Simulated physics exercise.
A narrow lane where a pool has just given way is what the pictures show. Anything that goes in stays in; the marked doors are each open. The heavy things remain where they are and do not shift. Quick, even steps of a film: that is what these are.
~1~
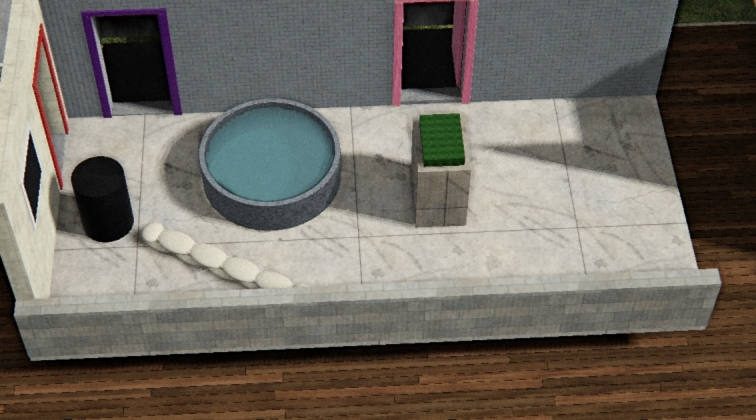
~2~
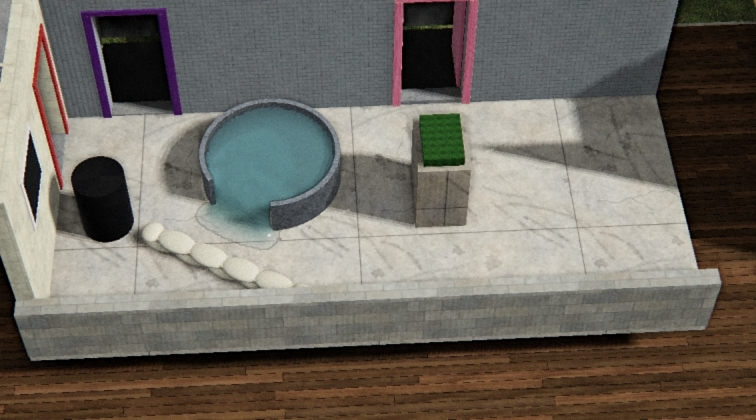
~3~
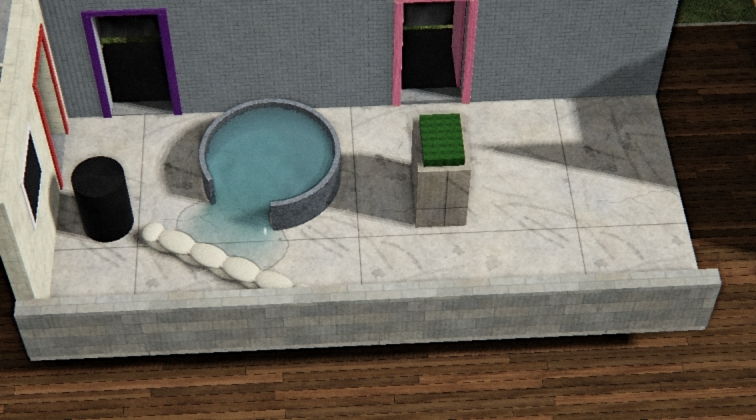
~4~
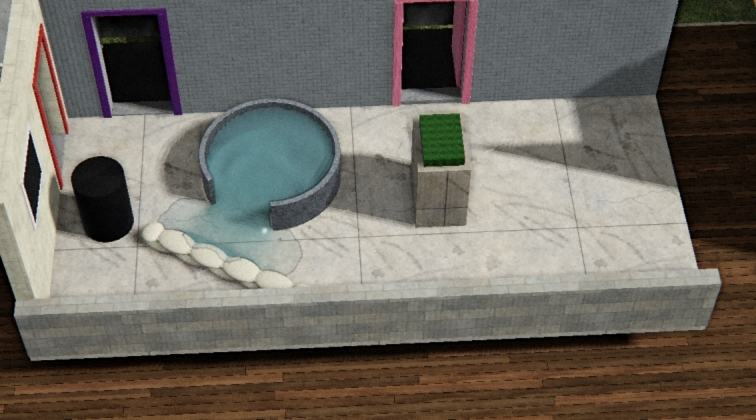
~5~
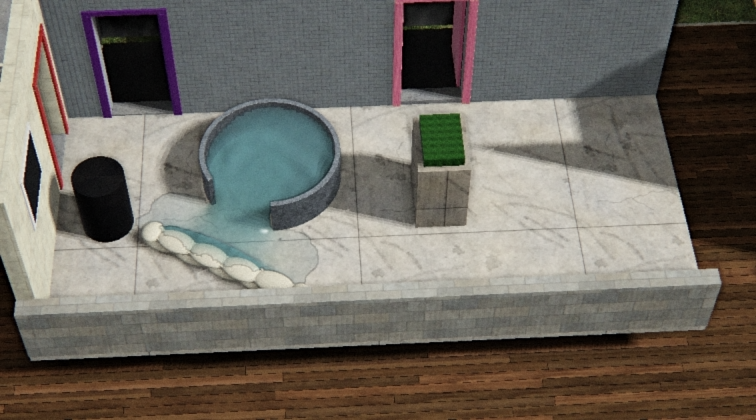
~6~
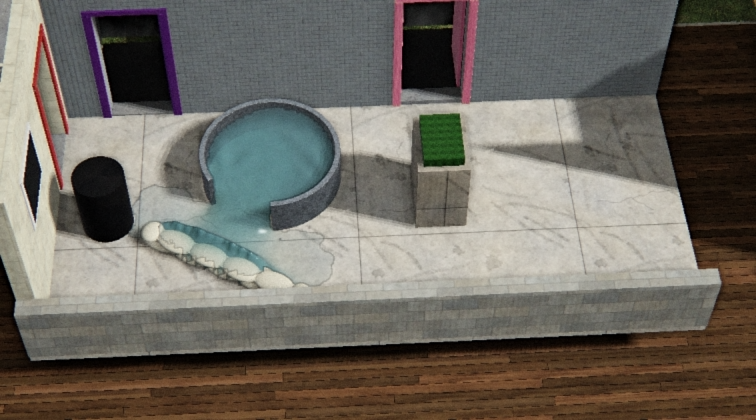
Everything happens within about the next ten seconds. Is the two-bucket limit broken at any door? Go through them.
In order: The pink door gets two buckets or fewer, the purple door gets over two buckets, the red door gets over two buckets.
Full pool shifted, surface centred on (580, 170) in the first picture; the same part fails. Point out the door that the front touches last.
The door in question is the pink-painted one.
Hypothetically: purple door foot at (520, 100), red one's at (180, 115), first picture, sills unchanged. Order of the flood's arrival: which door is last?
It's the one in purple.
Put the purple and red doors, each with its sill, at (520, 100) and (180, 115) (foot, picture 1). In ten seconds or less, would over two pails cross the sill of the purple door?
Purple falls short.
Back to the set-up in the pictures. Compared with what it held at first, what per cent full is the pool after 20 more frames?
Around 36 percent.
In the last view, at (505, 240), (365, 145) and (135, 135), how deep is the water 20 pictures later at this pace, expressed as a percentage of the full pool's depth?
First 6, next 0, last 6 in a hundred.
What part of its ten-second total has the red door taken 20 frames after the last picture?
Approximately 30 per cent.
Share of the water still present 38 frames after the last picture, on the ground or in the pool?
Some 82 parts in a hundred have not run off.
A moment on, water covers 20 % of the floor; the pink door not reached, the purple door not reached, the red door not reached.
Next, water covers 40 % of the floor; the pink door not reached, the purple door under two buckets in, the red door wet at the sill, nothing in.
Then, water covers 55 % of the floor; the pink door not reached, the purple door over two buckets in, the red door under two buckets in.
Later, water covers 70 % of the floor; the pink door wet at the sill, nothing in, the purple door far over two buckets in, the red door over two buckets in.
In the end, water covers 75 % of the floor; the pink door wet at the sill, nothing in, the purple door far over two buckets in, the red door over two buckets in.
